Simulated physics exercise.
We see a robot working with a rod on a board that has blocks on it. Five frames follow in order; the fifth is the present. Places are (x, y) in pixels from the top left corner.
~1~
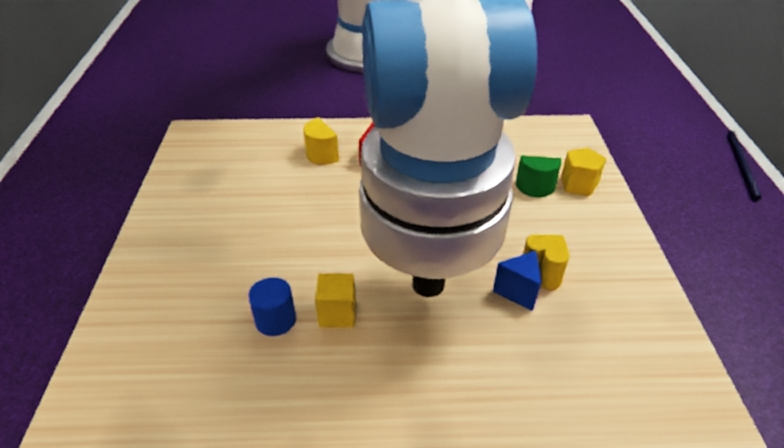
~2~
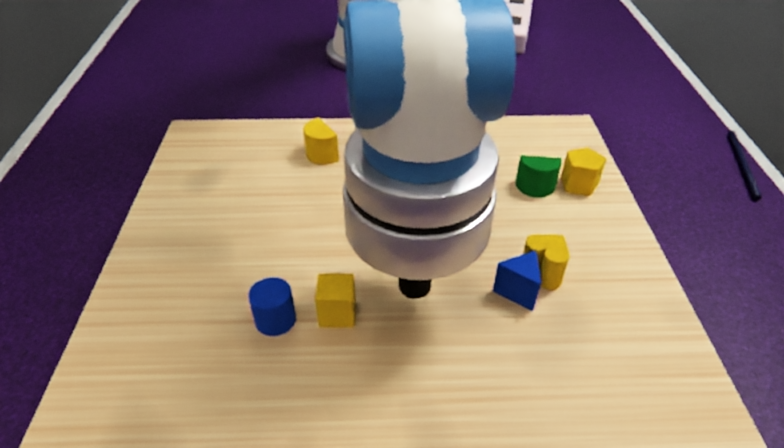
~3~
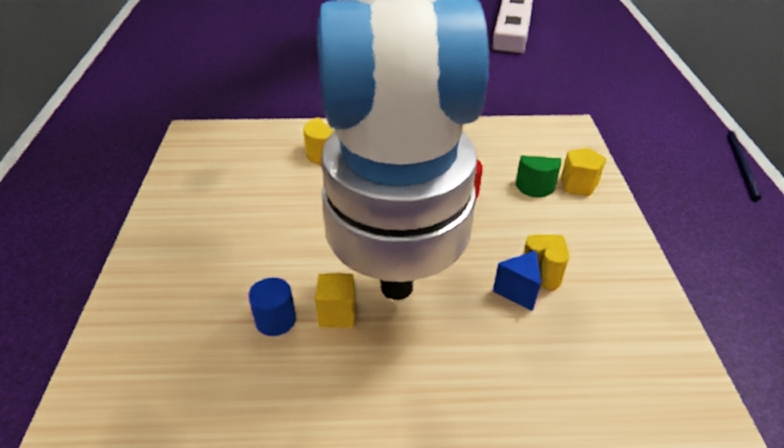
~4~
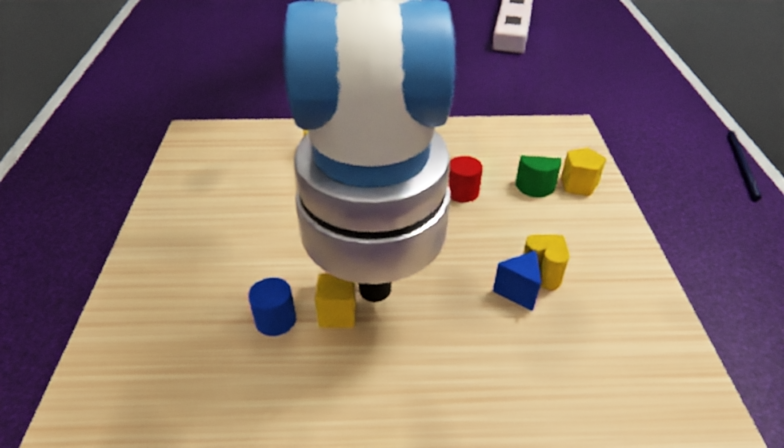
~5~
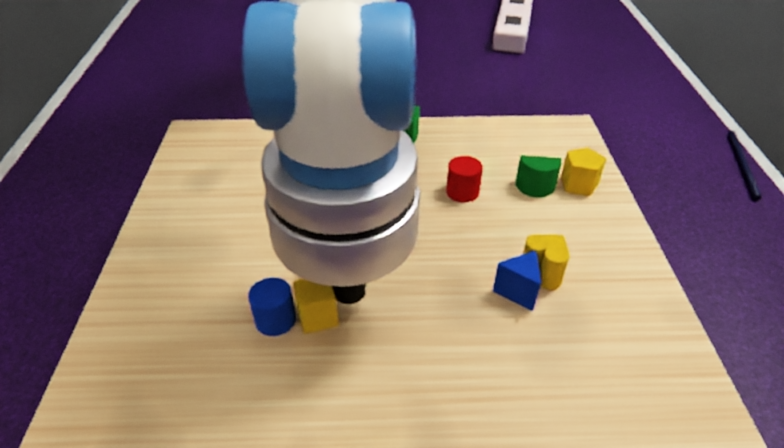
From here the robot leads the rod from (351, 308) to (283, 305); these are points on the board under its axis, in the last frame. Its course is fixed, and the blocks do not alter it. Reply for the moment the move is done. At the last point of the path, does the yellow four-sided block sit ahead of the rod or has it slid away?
The rod keeps it before itself.
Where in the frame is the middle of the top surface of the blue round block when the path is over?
Top centre: (204, 306).
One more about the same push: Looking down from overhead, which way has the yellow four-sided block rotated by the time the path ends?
From above, it looks like the yellow four-sided block goes counterclockwise.
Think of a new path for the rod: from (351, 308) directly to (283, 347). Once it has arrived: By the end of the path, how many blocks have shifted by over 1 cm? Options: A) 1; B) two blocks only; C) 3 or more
Correct choice: B.
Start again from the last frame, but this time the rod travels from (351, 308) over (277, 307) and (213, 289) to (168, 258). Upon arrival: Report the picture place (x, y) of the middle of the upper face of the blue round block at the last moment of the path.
At roughly (168, 320).
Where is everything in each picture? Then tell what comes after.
Lower end of the rod at (428, 286), tops of blocks, blue round block at (270, 292), yellow four-sided block at (335, 286), in the first picture.
Rod at (415, 287), blocks as before, in the second picture.
Rod at (397, 288), blocks as before, in the third picture.
Rod at (375, 290), blocks as before, in the fourth picture.
Rod at (349, 292), blue round block at (270, 292), yellow four-sided block at (314, 289), in the fifth picture.
On the path given first. Halfway along, rod at (314, 291); blue round block at (237, 298); yellow four-sided block at (278, 289).
At the end, rod at (280, 289); blue round block at (204, 306); yellow four-sided block at (244, 291), turned 20° anticlockwise.
